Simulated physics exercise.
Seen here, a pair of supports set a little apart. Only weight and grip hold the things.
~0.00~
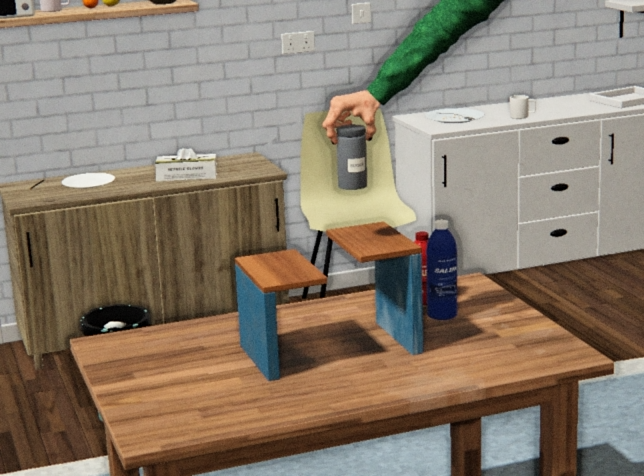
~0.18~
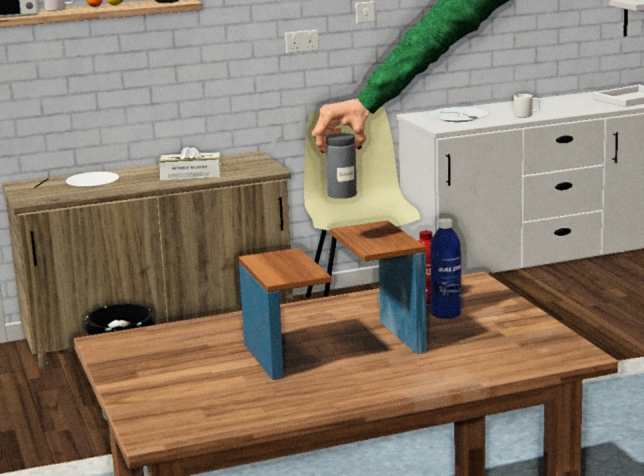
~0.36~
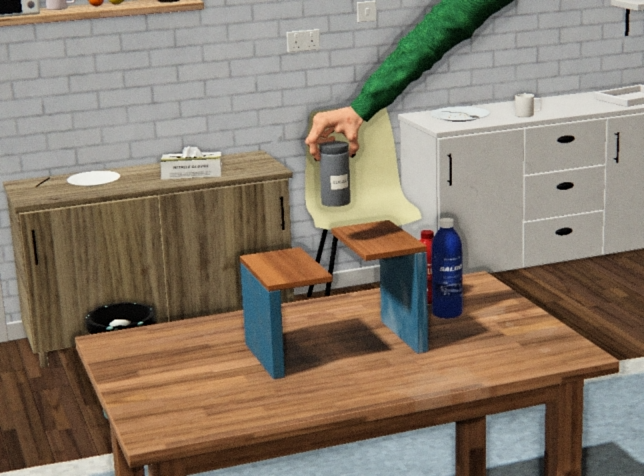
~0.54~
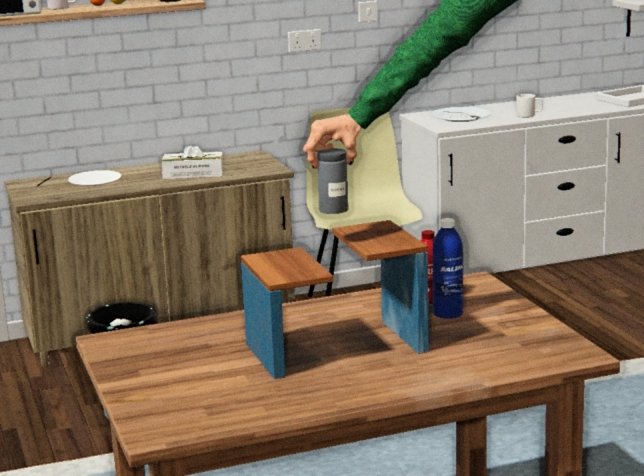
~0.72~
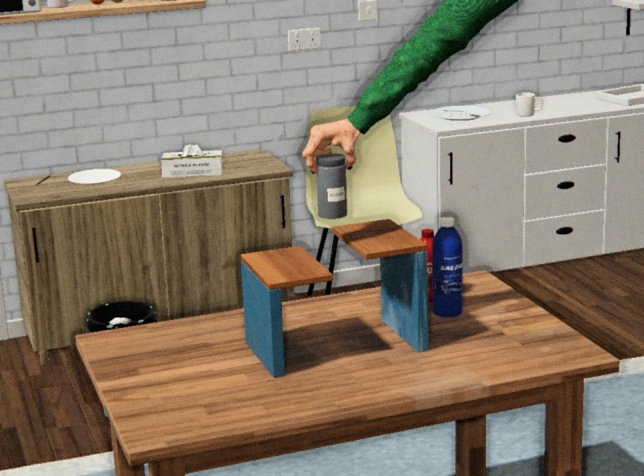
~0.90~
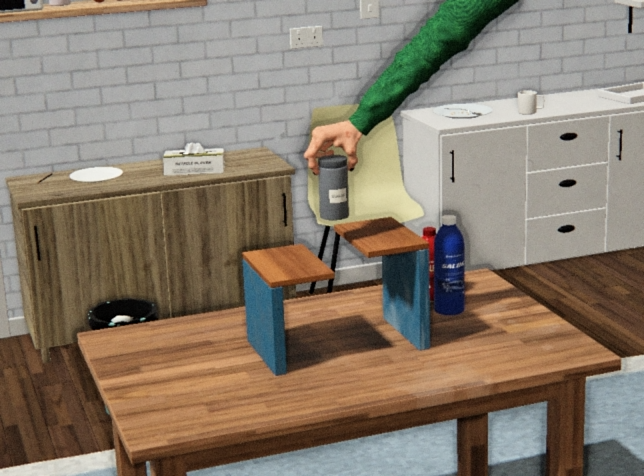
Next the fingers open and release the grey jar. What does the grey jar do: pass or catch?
In the end the jar goes down the gap.
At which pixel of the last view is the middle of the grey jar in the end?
At about (338, 318).
After 1.20 s, grey jar shifted well along near (336, 264).
After 1.30 s, grey jar shifted well along near (338, 314).
In the end (1.9 s), moved from the start, grey jar; the other 2 unmoved. At the end, from the last picture's camera, grey jar near (338, 318). The jar reaches the table.
